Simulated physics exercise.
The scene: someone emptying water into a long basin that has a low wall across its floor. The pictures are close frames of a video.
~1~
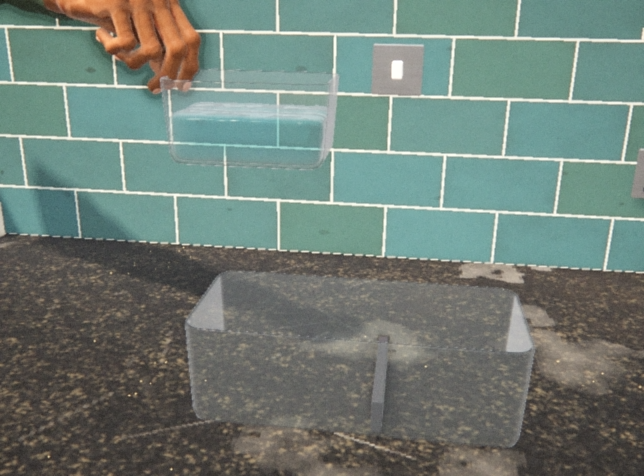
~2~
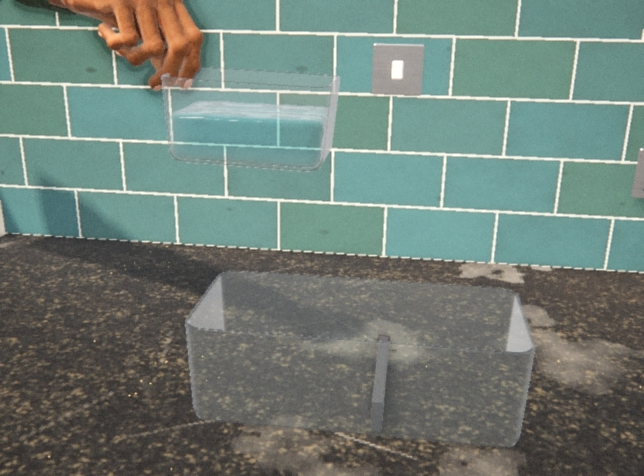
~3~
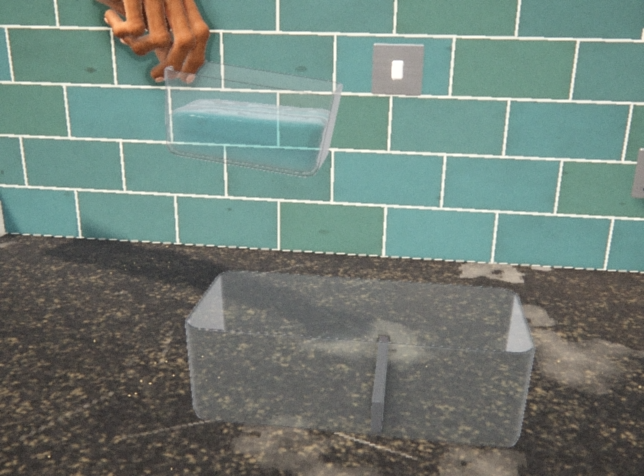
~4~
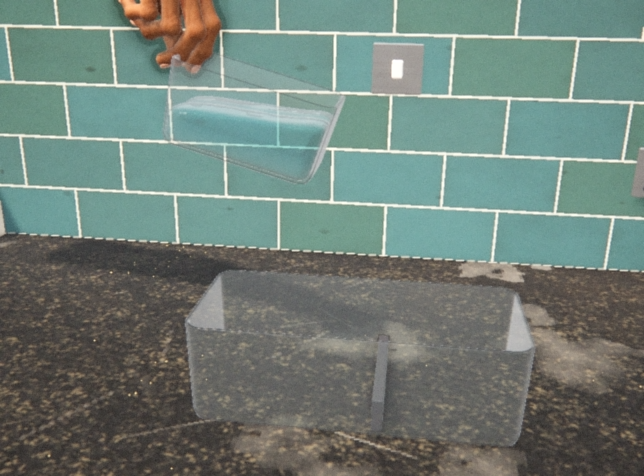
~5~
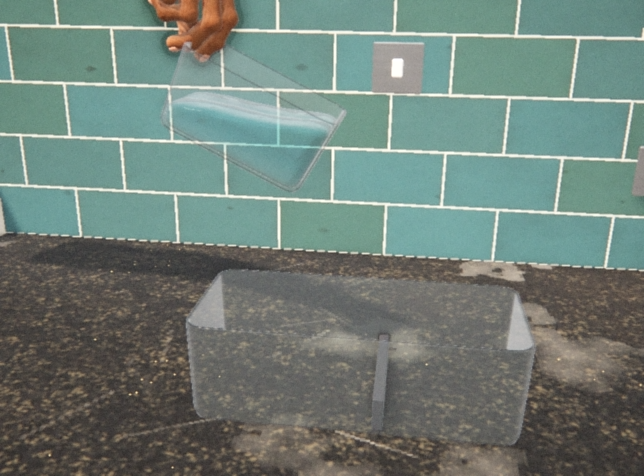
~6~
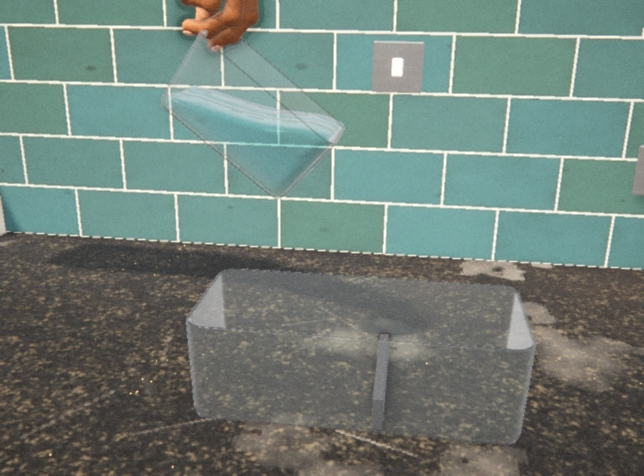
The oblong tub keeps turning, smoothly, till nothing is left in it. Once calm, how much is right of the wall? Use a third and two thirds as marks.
It comes to between a third and two thirds.
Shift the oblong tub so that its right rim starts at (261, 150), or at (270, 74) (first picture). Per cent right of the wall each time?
Near 10 % and 15 %.
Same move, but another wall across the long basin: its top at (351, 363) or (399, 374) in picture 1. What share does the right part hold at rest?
About 70 and 20 per cent.
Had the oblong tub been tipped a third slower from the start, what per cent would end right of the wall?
Near 55 %.
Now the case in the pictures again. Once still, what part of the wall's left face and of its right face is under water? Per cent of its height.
The left part 30 per cent, the right part 30.
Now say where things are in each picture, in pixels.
In the first frame, tilt 0°; pouring edge (333, 81); surface from (183, 109) to (329, 114); the long basin's rim runs from (204, 298) to (524, 321); the wall's top is at (381, 368).
In the second frame, tilt 2°; pouring edge (335, 84); surface from (184, 108) to (330, 115).
In the third frame, tilt 7°; pouring edge (337, 91); surface from (183, 106) to (330, 117).
In the fourth frame, tilt 15°; pouring edge (340, 104); surface from (183, 103) to (332, 119).
In the fifth frame, tilt 26°; pouring edge (341, 119); surface from (182, 98) to (335, 122).
In the sixth frame, tilt 39°; pouring edge (338, 137); surface from (180, 92) to (340, 128); 1 per cent is over the edge.
A moment on, the oblong tub is tipped on its side and 22 per cent is still to pour, 4 is left of the wall and 11 right of it.
Next, the oblong tub is tipped right over and 6 per cent is still to pour, 39 is left of the wall and 46 right of it.
Then the oblong tub is tipped right over and 1 per cent is still to pour, 50 is left of the wall and 39 right of it.
Later the oblong tub is tipped right over and 0 per cent is still to pour, 56 is left of the wall and 40 right of it.
Finally, 56 per cent lies left of the wall, 40 right of it and 4 outside.
